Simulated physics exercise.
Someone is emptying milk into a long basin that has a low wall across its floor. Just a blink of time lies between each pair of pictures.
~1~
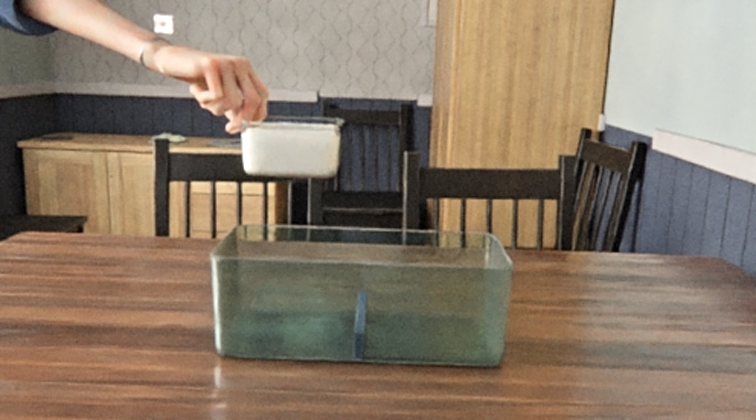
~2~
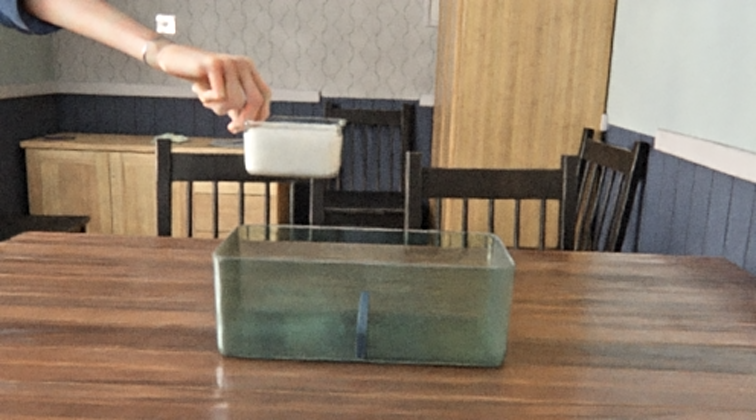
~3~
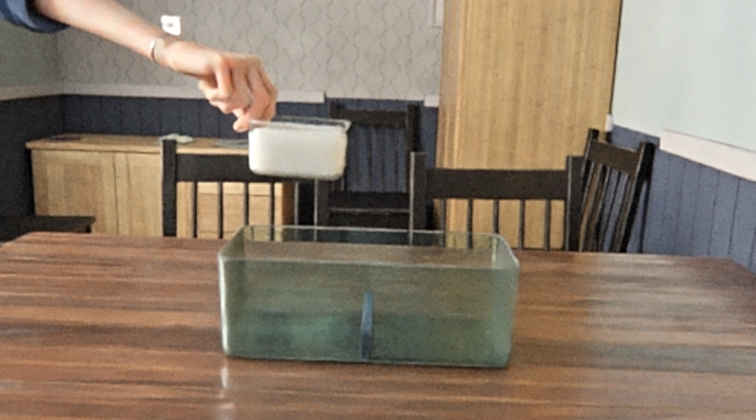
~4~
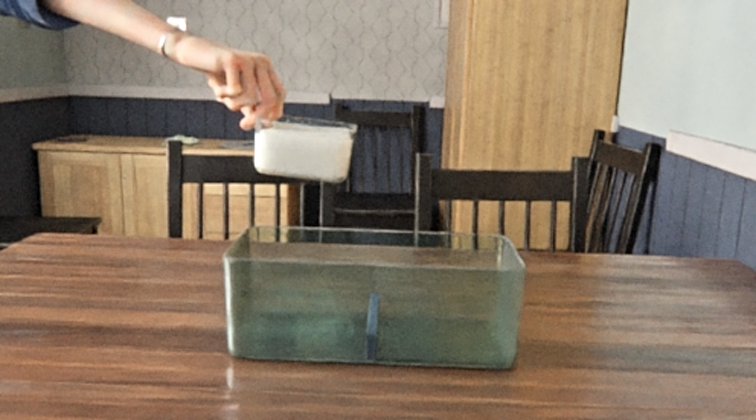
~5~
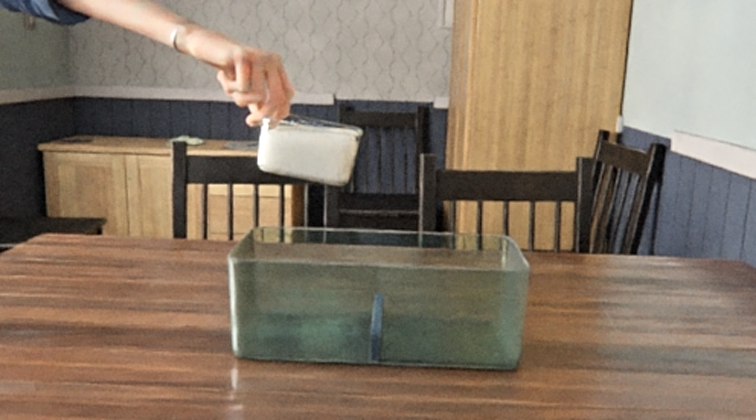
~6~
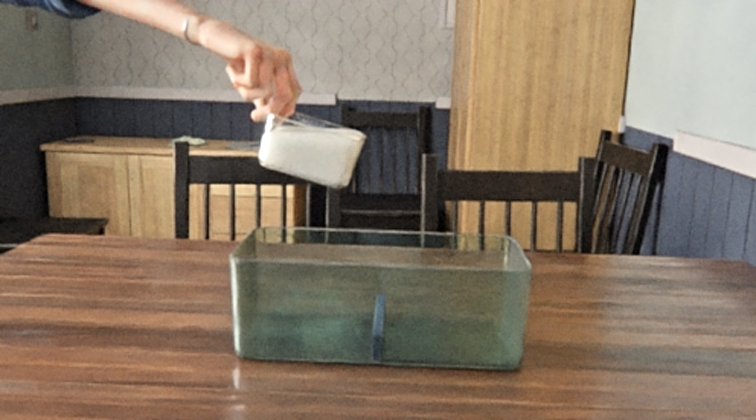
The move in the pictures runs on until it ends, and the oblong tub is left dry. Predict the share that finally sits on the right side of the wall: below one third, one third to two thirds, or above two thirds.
Honestly, the portion right of the wall rises beyond two thirds.
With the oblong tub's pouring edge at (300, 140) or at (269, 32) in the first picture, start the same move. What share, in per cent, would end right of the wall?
In turn 30 and 15 in a hundred.
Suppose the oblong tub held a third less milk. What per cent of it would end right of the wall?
About 70 in a hundred.
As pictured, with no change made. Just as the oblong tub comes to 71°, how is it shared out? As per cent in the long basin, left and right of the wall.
Left side 0 in a hundred, right side 30 in a hundred.
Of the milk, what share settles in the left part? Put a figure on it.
Near 20 in a hundred.
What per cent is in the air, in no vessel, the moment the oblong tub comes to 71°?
Something close to 30 percent of it.
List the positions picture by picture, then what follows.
It leans 0°; its right rim is at (341, 124); the milk meets the walls at (250, 127) and (340, 130); the long basin's rim runs from (224, 241) to (504, 251); the wall's top is at (361, 311), in the first picture.
It leans 1°; its right rim is at (343, 125); the milk meets the walls at (253, 127) and (342, 130), in the second picture.
It leans 2°; its right rim is at (349, 127); the milk meets the walls at (258, 128) and (347, 131), in the third picture.
It leans 6°; its right rim is at (355, 131); the milk meets the walls at (264, 129) and (353, 133), in the fourth picture.
It leans 10°; its right rim is at (360, 135); the milk meets the walls at (270, 130) and (359, 134), in the fifth picture.
It leans 15°; its right rim is at (363, 140); the milk meets the walls at (272, 131) and (363, 135), in the sixth picture.
A moment on, the tilt is 71° and 34 per cent is still to pour, 2 is left of the wall and 32 right of it.
Next, the tilt is 106° and 4 per cent is still to pour, 15 is left of the wall and 76 right of it.
Then the tilt is 116° and 0 per cent is still to pour, 22 is left of the wall and 77 right of it.
Later the tilt is 116° and 0 per cent is still to pour, 22 is left of the wall and 77 right of it.
At rest 22 per cent lies left of the wall, 77 right of it and 1 outside.
